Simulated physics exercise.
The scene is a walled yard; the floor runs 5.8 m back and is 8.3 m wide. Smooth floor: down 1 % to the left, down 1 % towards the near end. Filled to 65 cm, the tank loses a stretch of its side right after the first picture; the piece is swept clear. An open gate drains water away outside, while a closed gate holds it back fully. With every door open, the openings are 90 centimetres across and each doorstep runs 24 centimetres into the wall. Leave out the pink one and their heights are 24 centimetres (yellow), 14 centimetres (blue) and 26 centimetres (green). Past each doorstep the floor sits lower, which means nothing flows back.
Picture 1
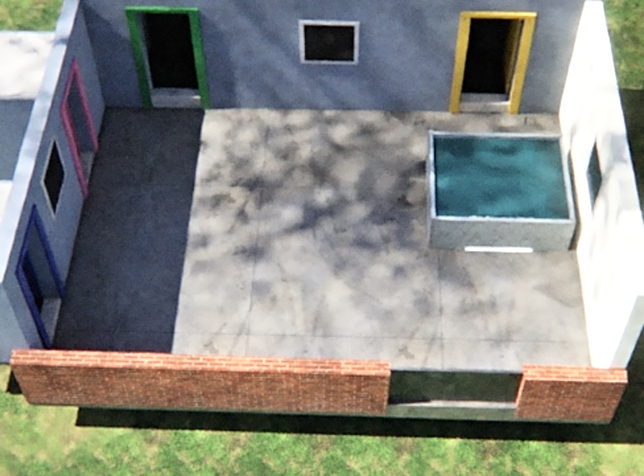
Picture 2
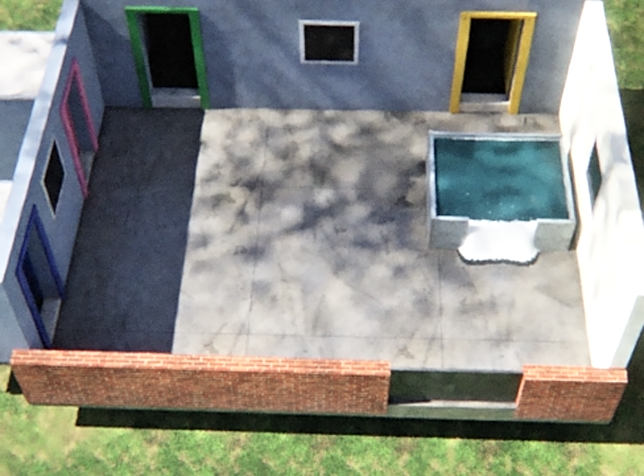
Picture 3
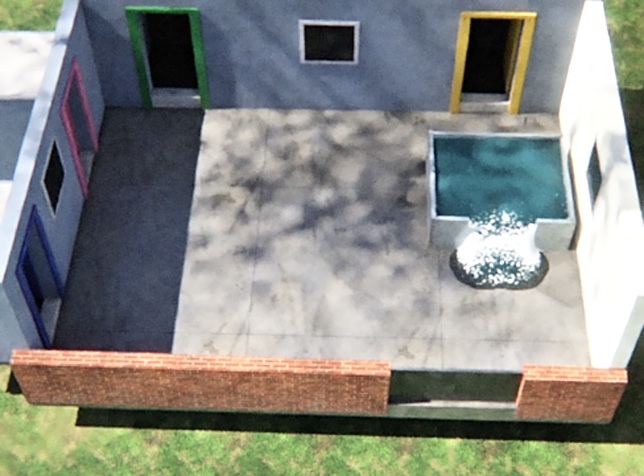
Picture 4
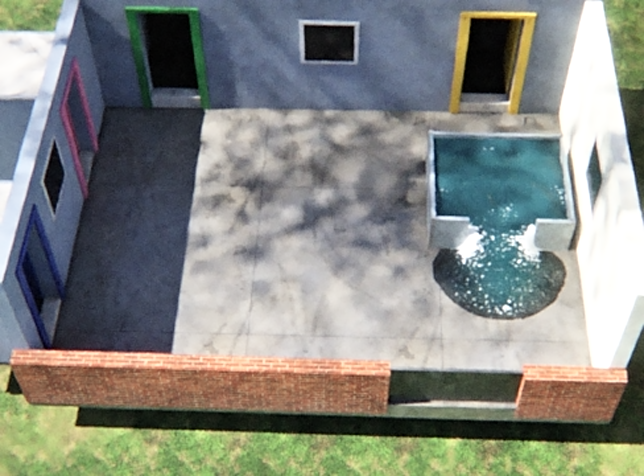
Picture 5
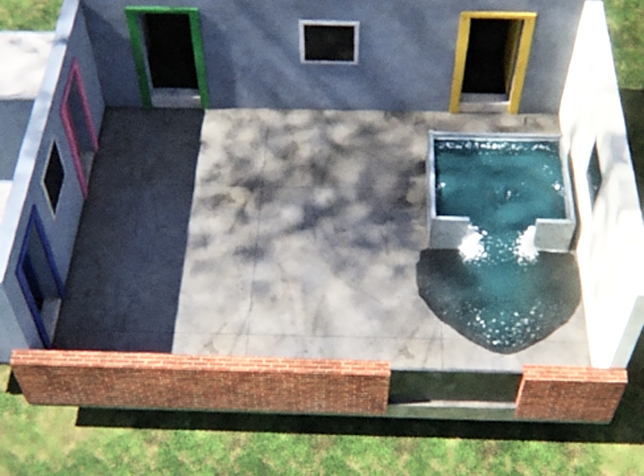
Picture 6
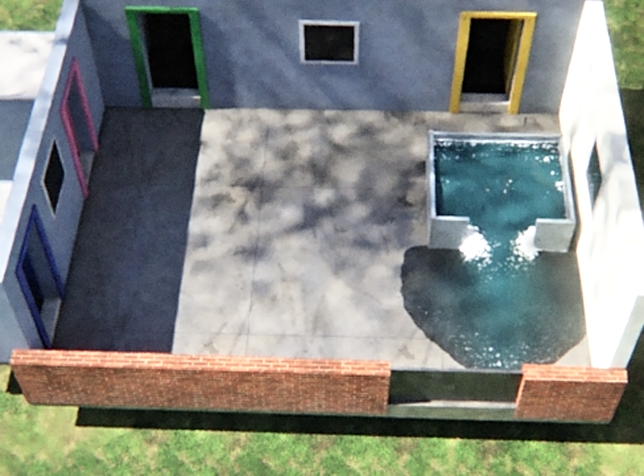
Water bursts through a gap in the near side of a raised tank at the right of a walled yard, foaming onto the pale floor, then fans out in a widening dark pool toward the low brick wall.
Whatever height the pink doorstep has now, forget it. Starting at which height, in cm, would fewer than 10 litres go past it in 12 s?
Starting at roughly 6 cm.
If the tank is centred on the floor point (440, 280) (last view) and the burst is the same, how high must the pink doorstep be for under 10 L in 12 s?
Roughly 7.5 cm is needed.
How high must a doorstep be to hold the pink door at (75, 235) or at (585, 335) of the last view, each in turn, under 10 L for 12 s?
Around 9.5 and 22 cm respectively.
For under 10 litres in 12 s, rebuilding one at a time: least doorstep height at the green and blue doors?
About 7.0 cm at green and about 16 cm at blue.
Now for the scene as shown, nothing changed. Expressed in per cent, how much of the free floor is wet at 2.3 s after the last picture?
Approximately 30 %.
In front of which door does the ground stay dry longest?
The green one comes last.
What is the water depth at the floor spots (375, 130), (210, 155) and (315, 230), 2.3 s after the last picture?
Respectively 0 cm, 0 cm and 0 cm.
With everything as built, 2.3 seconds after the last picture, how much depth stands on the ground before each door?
Depth (cm): Yellow 0 / pink 0 / blue 0 / green 0.
Then, 0.7 s after the last picture water covers 20 % of the floor, deepest (48 cm) near (584, 395); it has not reached the pink door.
Then, 2.3 s after the last picture water covers 30 % of the floor, deepest (26 cm) near (531, 342); it has not reached the pink door.
Then, 11.3 s after the last picture water covers 85 % of the floor, deepest (14 cm) near (44, 381); 10 cm at the pink door, 5 litres in over its 7 cm doorstep.
At the pink door as built, the water peaked near 10 cm, 11.3 s after the last picture.
With a doorstep of 5.5 cm, 14 litres would have come in within the 12 s; with 6.5 cm, 7 litres. So under 10 litres takes about 6 cm.
